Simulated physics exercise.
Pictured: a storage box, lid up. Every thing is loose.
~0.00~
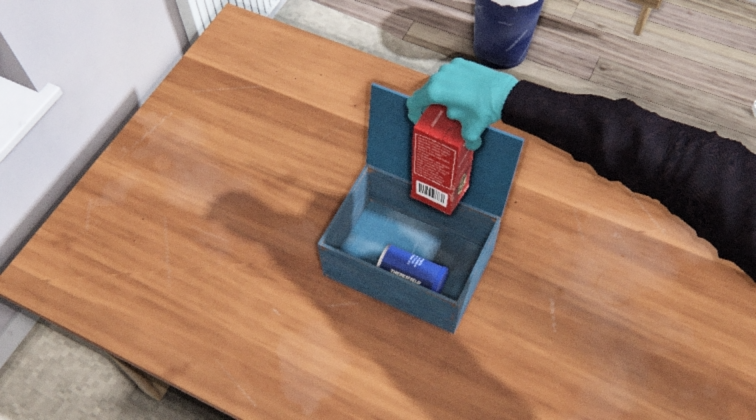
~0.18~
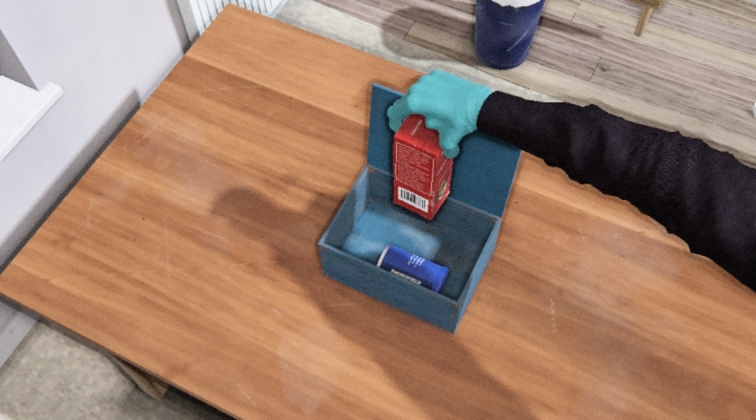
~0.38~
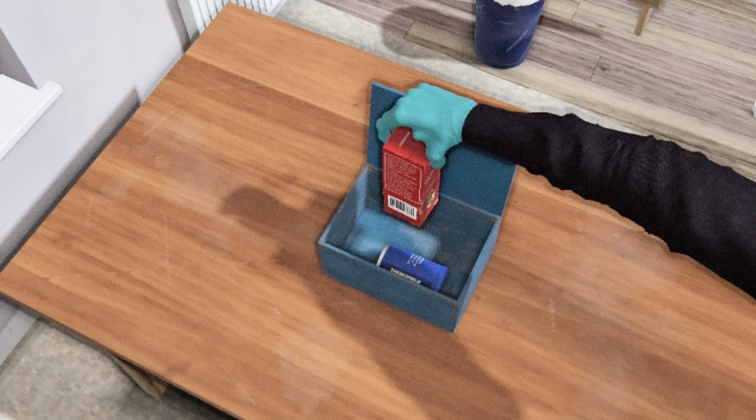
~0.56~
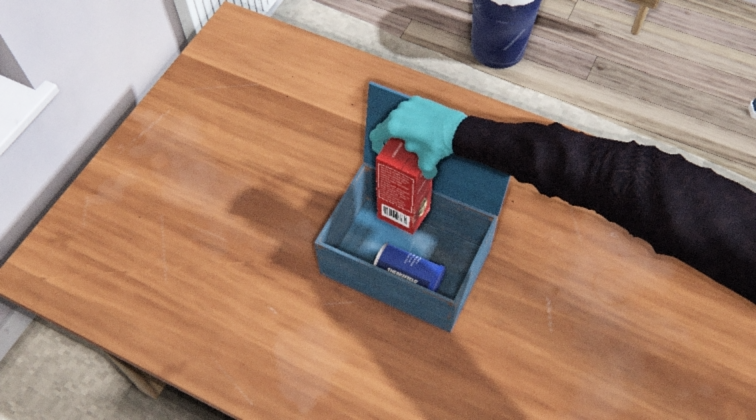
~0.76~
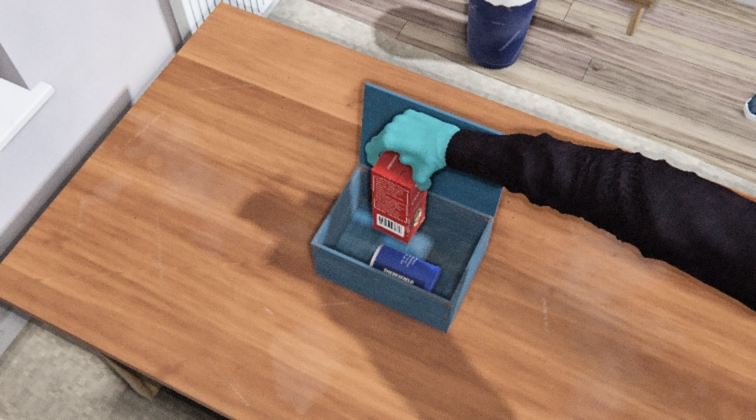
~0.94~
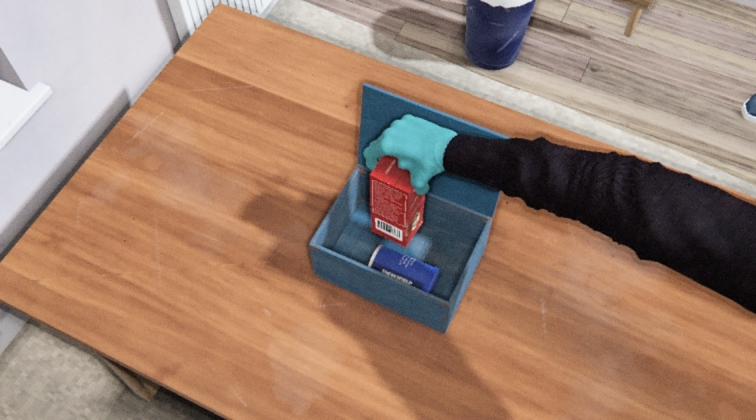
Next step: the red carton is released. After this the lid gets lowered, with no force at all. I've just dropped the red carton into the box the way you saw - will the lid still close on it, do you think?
Sure enough, it stays open.
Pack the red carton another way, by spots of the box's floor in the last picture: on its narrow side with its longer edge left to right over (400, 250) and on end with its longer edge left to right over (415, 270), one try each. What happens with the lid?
The lid goes all the way down the first time and stays partly open the second time.
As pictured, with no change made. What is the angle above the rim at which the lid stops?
The answer is about 20 degrees.
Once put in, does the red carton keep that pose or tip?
Observation: The red carton tilts over.
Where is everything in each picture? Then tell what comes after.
In the first picture, on its way; red carton (443, 159); blue tin (411, 273).
In the second picture, on its way; red carton (423, 166); blue tin (412, 273).
In the third picture, on its way; red carton (412, 175); blue tin (411, 273).
In the fourth picture, on its way; red carton (405, 185); blue tin (408, 272).
In the fifth picture, on its way; red carton (399, 196); blue tin (404, 273).
In the sixth picture, in place under the hand; red carton (398, 200); blue tin (403, 274).
After 2.14 s, lid 87° above the rim; red carton shifted about its own width near (404, 213); blue tin shifted a little.
After 2.64 s, lid 51° above the rim; red carton turned 13° from how it was put near (400, 225); blue tin shifted a little.
In the end (3.3 s), lid 21° above the rim; toppled in the box, red carton; blue tin unmoved. At the end, from the last picture's camera, red carton near (393, 241).
